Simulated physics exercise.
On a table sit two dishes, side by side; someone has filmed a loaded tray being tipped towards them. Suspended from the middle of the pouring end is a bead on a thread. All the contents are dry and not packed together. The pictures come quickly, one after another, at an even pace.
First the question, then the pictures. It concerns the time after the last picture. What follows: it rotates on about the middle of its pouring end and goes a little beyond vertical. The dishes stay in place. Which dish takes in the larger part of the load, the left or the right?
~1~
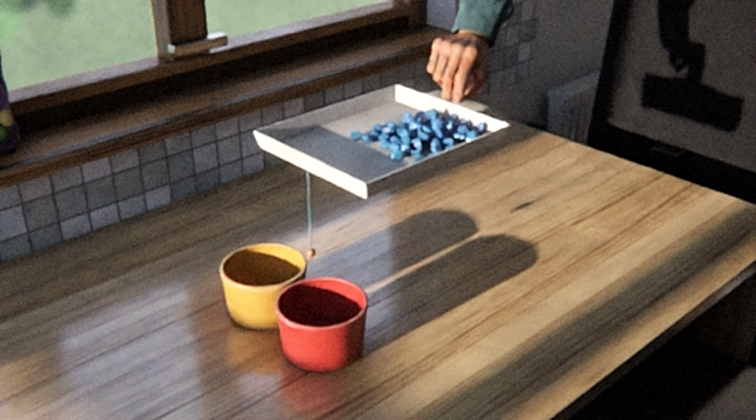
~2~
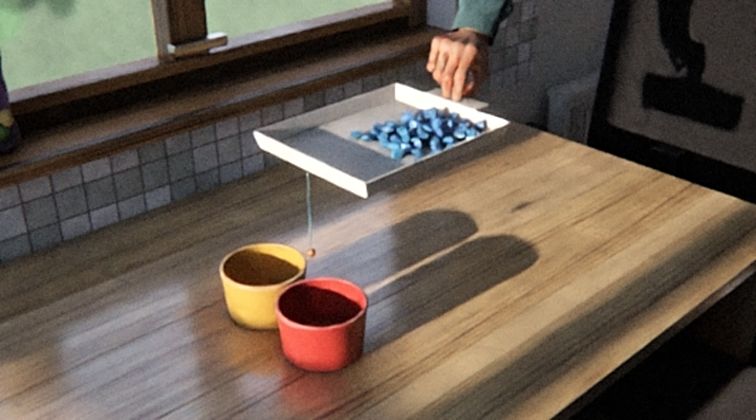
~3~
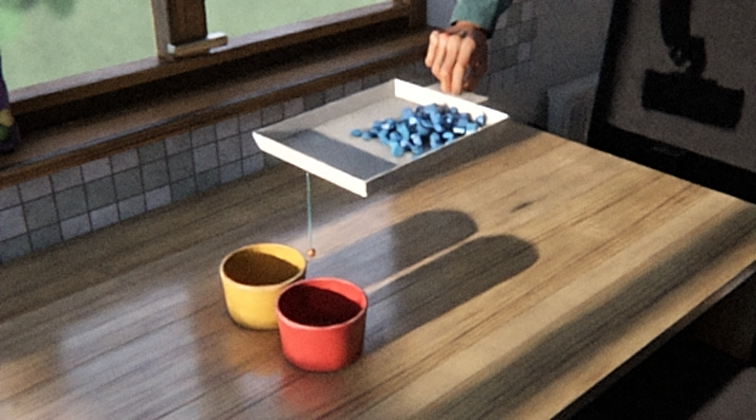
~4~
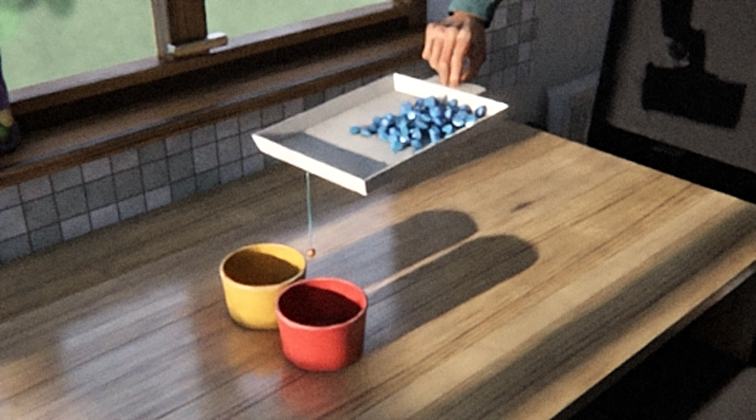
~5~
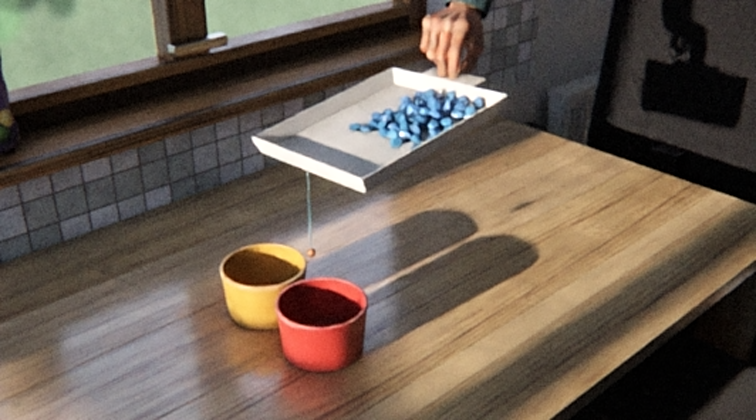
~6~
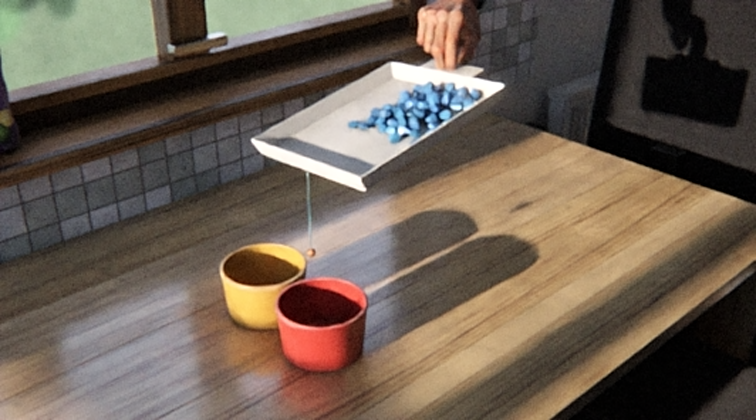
The left dish.
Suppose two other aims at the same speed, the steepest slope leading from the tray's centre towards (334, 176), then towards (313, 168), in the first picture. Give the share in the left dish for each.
I'd expect around 0 in a hundred first and around 50 in a hundred second.
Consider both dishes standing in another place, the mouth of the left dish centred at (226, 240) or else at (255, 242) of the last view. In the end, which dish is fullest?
The leftmost dish, then the leftmost dish.
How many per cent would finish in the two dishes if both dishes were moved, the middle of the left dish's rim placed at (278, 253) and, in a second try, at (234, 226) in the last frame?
Result, in turn: 70 %, 70 %.
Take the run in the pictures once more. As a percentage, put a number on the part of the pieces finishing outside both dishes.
About 70 per cent.
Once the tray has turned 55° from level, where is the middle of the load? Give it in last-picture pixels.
The load is centred near (287, 144).
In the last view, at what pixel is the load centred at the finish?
Resting centre, last picture - approx. (245, 279).
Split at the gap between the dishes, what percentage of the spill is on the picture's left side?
Roughly 80 percent.
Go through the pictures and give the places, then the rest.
The first frame shows corners of the pouring end at (260, 131) and (366, 181), level; middle of the load at (424, 135), aquarium stones; left dish at (231, 298); right dish at (288, 338); bead on its thread at (311, 253).
The second frame shows corners of the pouring end at (260, 131) and (365, 180), level; middle of the load at (424, 134).
The third frame shows corners of the pouring end at (259, 133) and (365, 179), tipped barely, lowest at the left corner; middle of the load at (424, 130).
The fourth frame shows corners of the pouring end at (259, 134) and (364, 177), tipped a little, lowest at the left corner; middle of the load at (423, 124).
The fifth frame shows corners of the pouring end at (258, 136) and (362, 176), tipped a little, lowest at the left corner; middle of the load at (422, 118).
The sixth frame shows corners of the pouring end at (258, 138) and (361, 174), tipped a little, lowest at the left corner; middle of the load at (421, 112); left dish at (231, 298); right dish at (288, 338).
Soon, tray tipped steeply; most on the tray; a small part in the air.
A while on, tray tipped right over; about half on the tray; a small part in the left dish; about a quarter outside both; about a quarter in the air.
Towards the end, tray tipped past a quarter turn; about a quarter in the left dish; about two thirds outside both.
Finally, tray tipped past a quarter turn; none in the right dish; about a quarter in the left dish; about two thirds outside both.
